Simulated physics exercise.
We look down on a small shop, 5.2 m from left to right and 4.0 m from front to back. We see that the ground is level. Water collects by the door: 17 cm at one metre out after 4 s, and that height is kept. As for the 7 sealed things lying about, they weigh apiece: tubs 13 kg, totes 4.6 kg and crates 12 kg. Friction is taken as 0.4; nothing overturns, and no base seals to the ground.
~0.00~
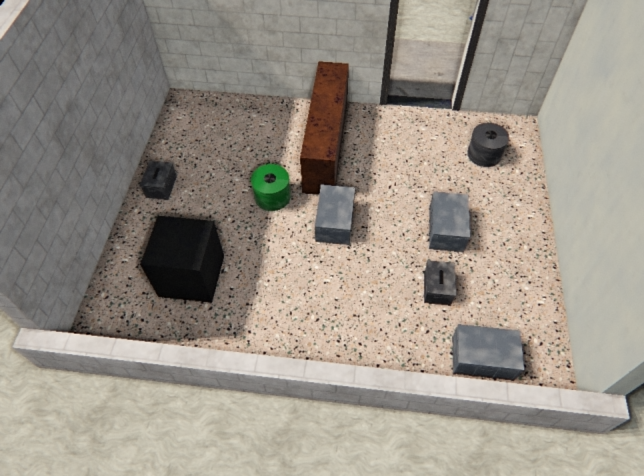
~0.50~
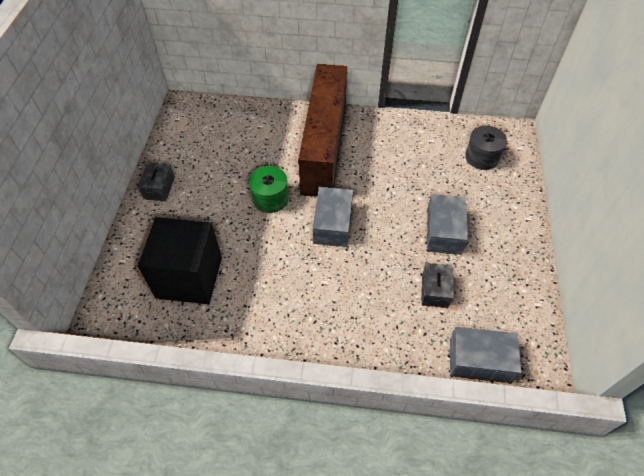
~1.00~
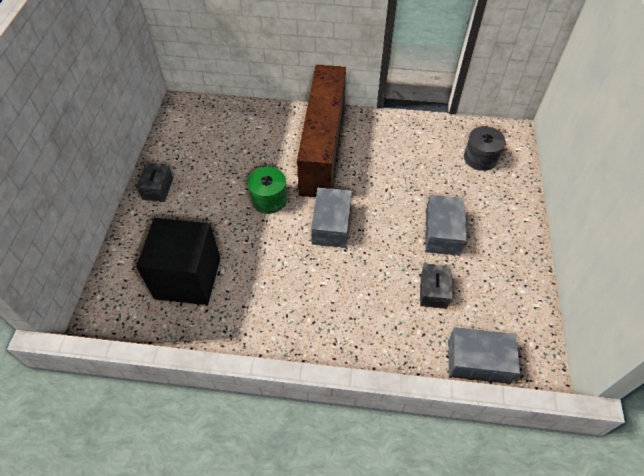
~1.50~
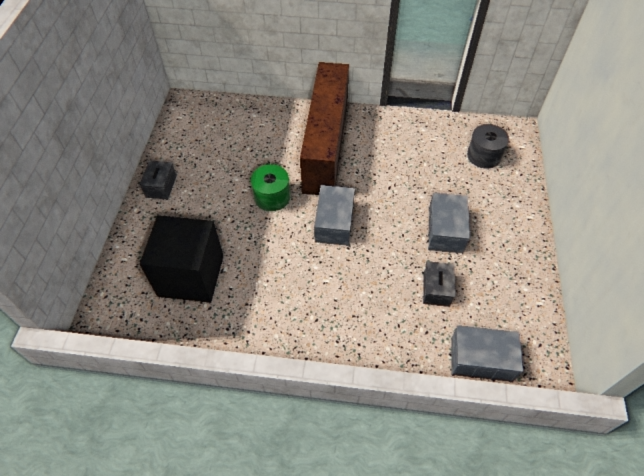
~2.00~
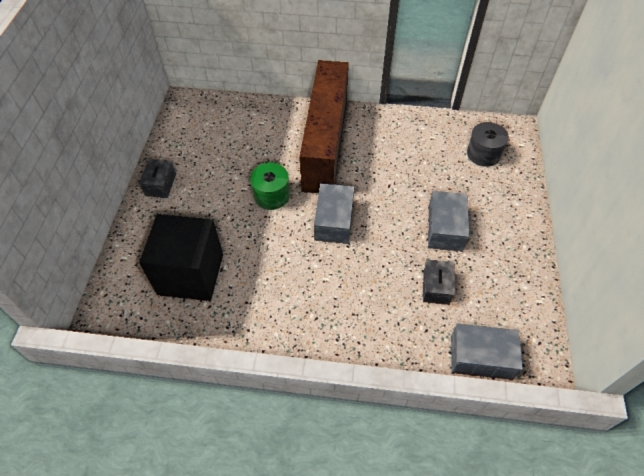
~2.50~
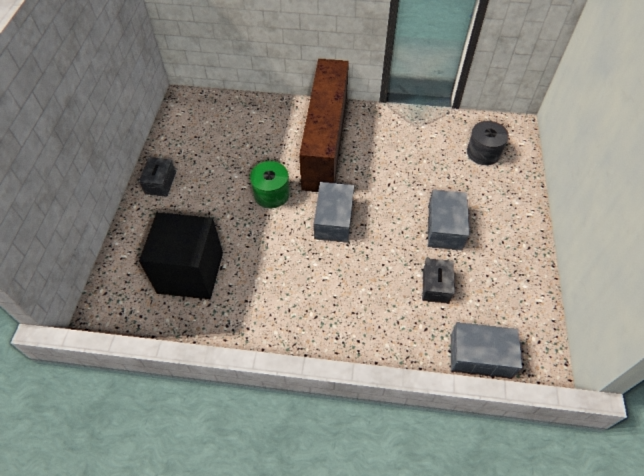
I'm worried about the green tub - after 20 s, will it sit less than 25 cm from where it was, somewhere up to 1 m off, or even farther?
Less than 25 cm from where it was.
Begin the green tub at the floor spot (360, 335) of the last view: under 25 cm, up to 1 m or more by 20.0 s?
It ends far away.
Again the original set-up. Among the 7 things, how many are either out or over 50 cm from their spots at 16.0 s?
My count gives 3.
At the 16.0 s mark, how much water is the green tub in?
Around 4 cm.
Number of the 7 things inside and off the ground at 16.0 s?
4 at that moment.
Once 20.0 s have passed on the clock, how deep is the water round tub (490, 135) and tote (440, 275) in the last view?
Close to 7 and 10 centimetres.
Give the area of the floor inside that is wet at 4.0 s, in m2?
That flooded area is roughly 3.0 m2.
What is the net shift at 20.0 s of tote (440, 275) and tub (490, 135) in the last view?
The first is 100 cm from its start, the second 60 cm.
After 4.0 s the green tub is near (269, 176), 0.0 m from its start, aground; 0 afloat.
After 9.0 s the green tub is near (269, 176), 0.0 m from its start, aground; 1 afloat.
After 16.0 s the green tub is near (269, 176), 0.0 m from its start, aground; 4 afloat.
After 20.0 s the green tub is near (269, 176), 0.0 m from its start, aground; 5 afloat.
